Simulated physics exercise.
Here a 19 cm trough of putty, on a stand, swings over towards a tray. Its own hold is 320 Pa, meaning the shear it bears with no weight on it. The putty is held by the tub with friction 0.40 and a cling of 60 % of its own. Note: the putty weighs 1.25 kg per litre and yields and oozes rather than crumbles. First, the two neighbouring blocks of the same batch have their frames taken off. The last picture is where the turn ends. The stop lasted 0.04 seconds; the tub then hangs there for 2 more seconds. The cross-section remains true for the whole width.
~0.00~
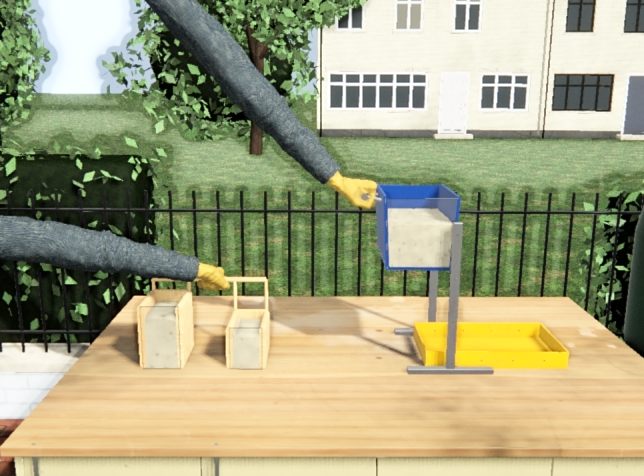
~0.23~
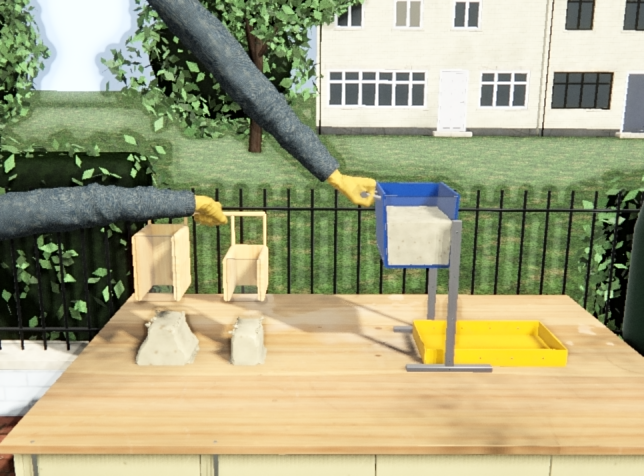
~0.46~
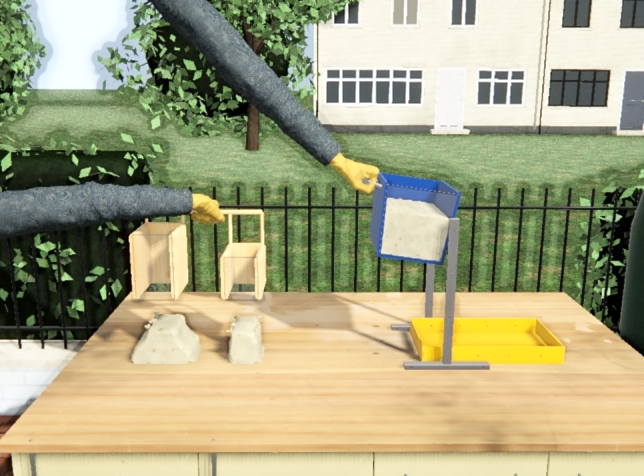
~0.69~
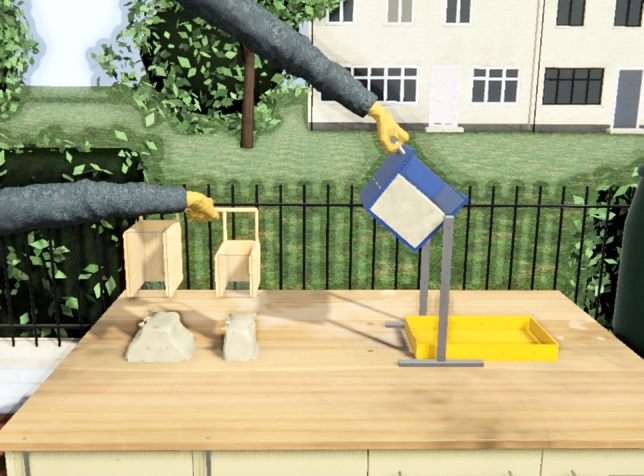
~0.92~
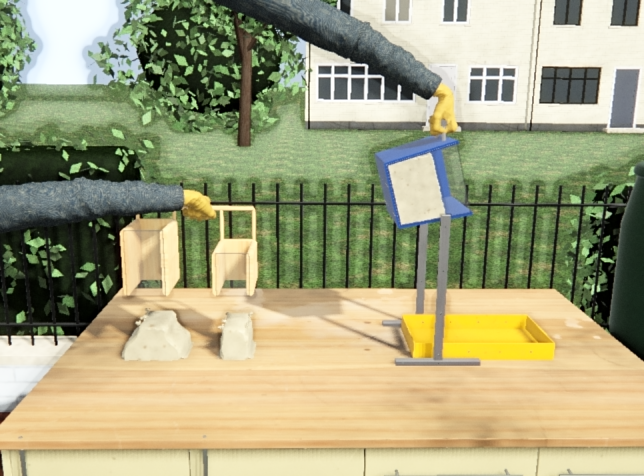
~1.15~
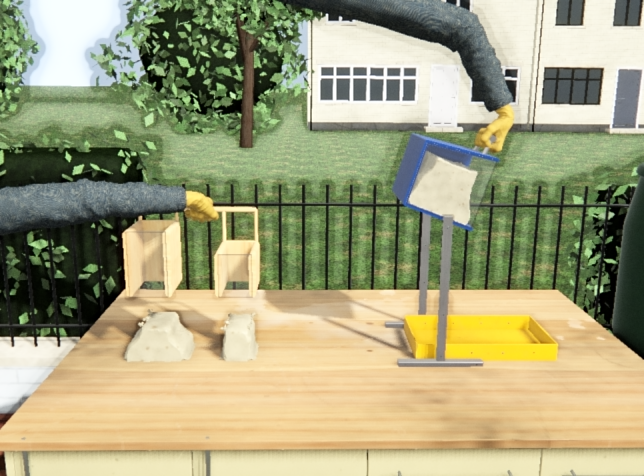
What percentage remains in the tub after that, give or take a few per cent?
0 %.
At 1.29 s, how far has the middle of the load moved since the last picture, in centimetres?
About 8 cm.
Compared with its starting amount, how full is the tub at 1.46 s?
Around 25 per cent.
After 1.29 s, the tub is at 107 degrees and holds 66 %.
After 1.46 s, the tub is at 107 degrees and holds 23 %.
After 1.63 s, the tub is at 107 degrees and holds 0 %.
After 1.80 s, the tub is at 107 degrees and holds 0 %.
After 3.15 s, at the end, the tub is at 107 degrees and holds 0 %.
